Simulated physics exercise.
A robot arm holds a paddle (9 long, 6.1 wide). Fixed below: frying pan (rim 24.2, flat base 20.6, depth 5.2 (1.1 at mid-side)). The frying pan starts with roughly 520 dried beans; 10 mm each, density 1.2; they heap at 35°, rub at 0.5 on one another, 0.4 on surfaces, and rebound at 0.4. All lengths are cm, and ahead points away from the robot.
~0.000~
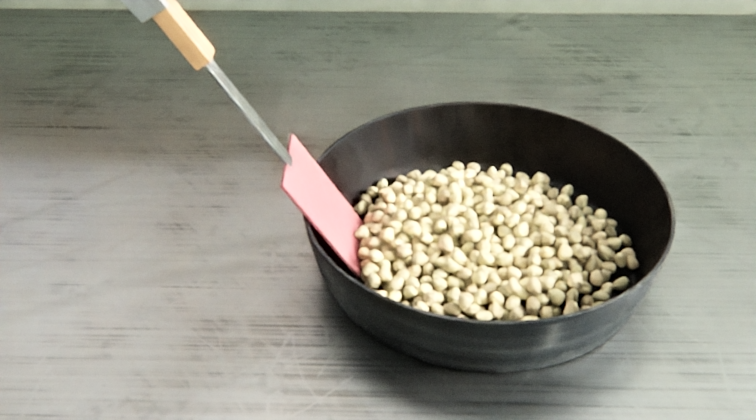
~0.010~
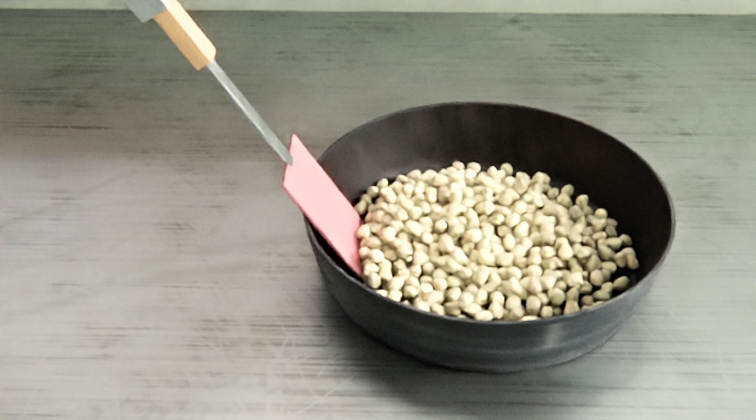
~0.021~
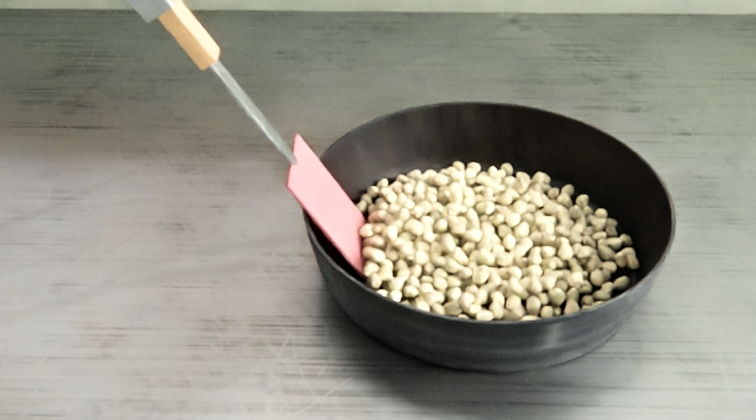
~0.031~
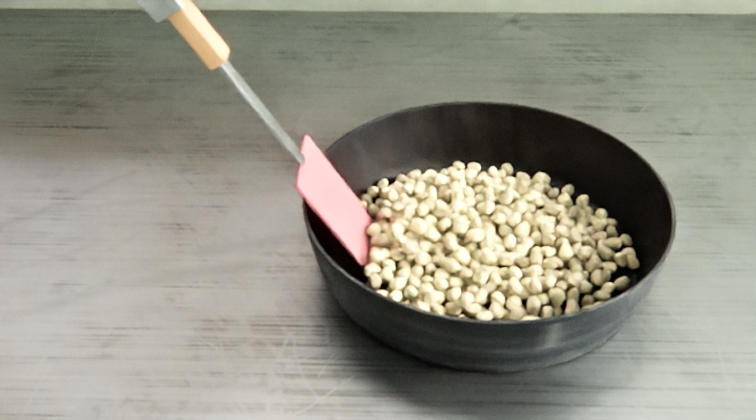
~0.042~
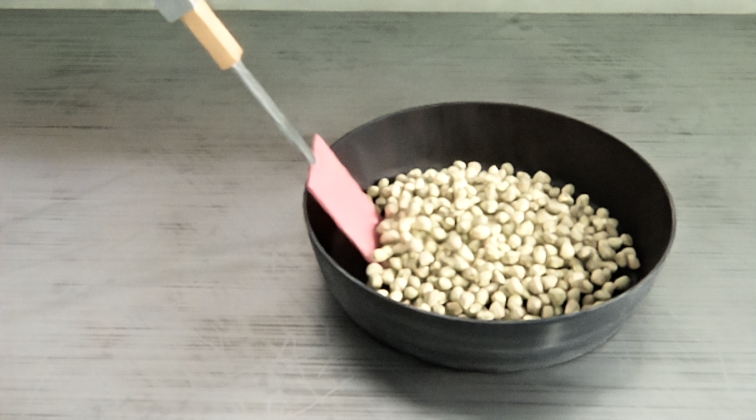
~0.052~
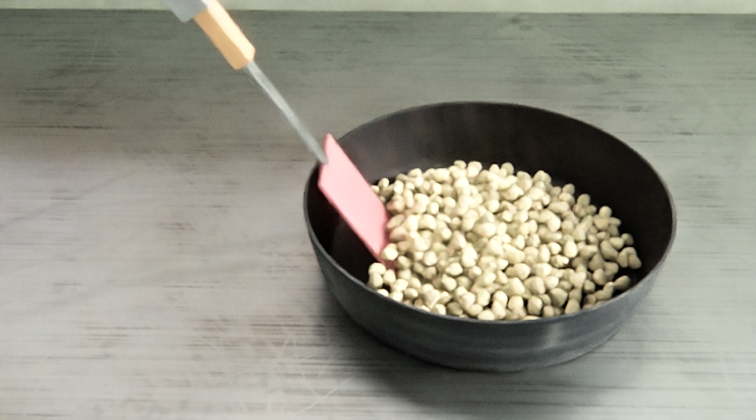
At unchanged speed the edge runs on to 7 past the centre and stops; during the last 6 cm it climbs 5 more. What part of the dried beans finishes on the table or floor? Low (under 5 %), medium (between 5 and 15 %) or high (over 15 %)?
A low share, under 5 %, ends on the table or floor.
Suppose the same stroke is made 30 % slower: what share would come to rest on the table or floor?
Then about 0 per cent.
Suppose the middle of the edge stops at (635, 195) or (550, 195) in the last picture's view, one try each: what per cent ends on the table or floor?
About 5 and 0 per cent.
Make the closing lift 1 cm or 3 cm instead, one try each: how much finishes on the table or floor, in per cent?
About 0 and 0 per cent.
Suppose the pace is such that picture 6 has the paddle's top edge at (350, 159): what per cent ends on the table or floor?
About 10 per cent.
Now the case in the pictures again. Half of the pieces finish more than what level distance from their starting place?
About 3 cm.
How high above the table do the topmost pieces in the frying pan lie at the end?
Roughly 5.0 cm.
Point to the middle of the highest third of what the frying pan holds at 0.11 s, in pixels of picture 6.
At about (507, 238).
After 0.11 s, sloping 58°, highest piece 4 above the table; 525 in the frying pan.
After 0.18 s, sloping 58°, highest piece 5 above the table; 525 in the frying pan.
After 0.41 s, sloping 58°, highest piece 6 above the table; 514 in the frying pan, 11 on the table or floor.
After 1.46 s, sloping 58°, highest piece 5 above the table; 514 in the frying pan, 11 on the table or floor.
In the end, 514 in the frying pan, 11 on the table or floor. That is 2 % on the table or floor.
